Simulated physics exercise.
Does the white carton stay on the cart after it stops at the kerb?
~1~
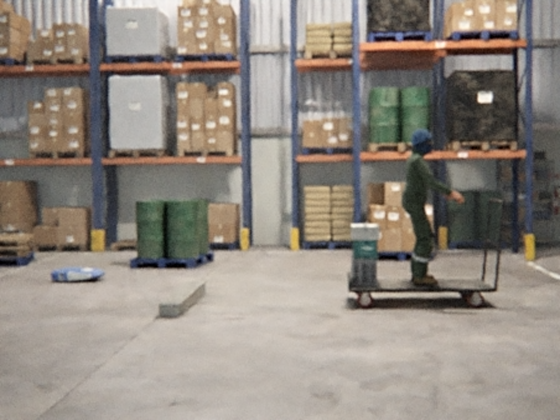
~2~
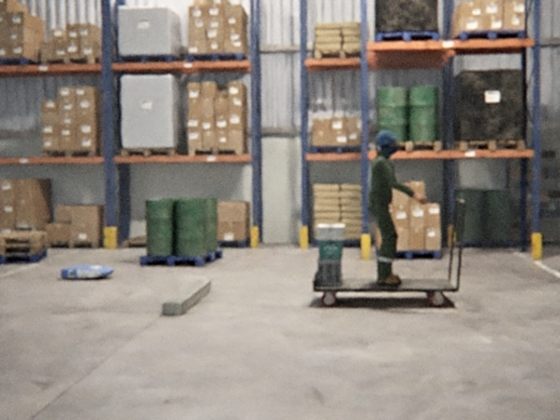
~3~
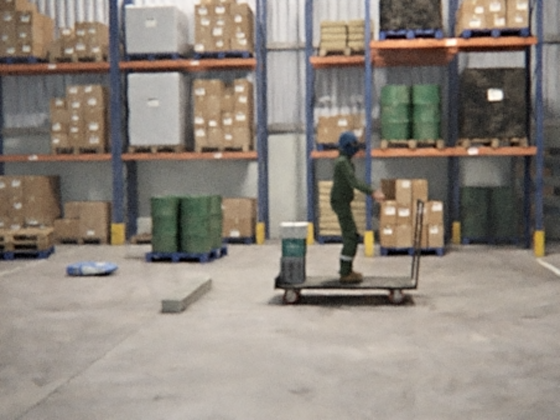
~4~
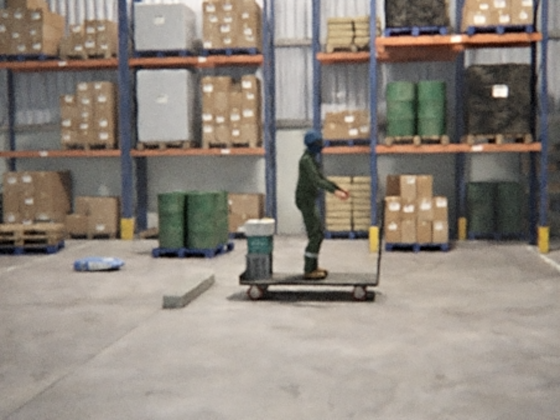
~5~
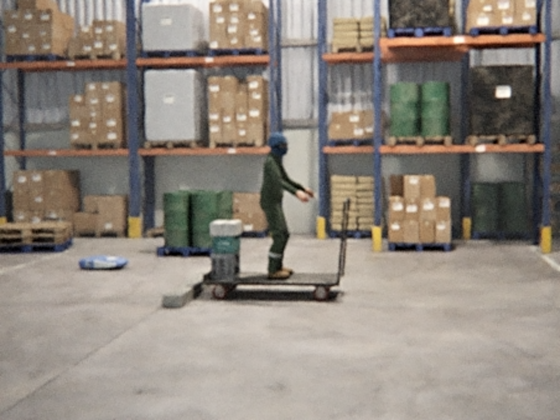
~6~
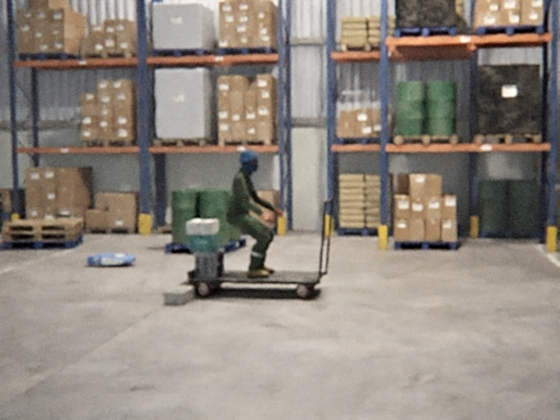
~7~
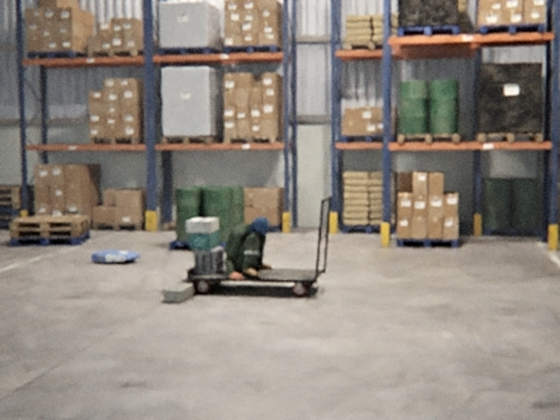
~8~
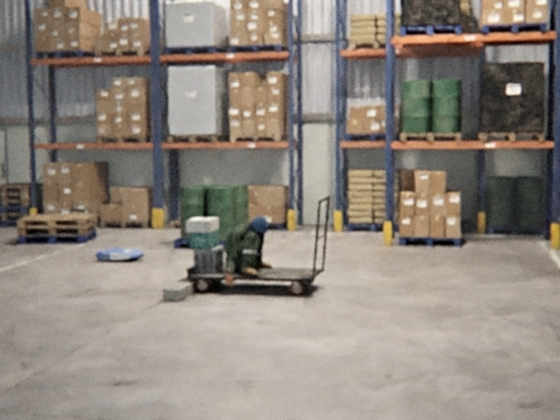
Yes, the white carton stays aboard. It ends on top of the stack at the front of the cart.
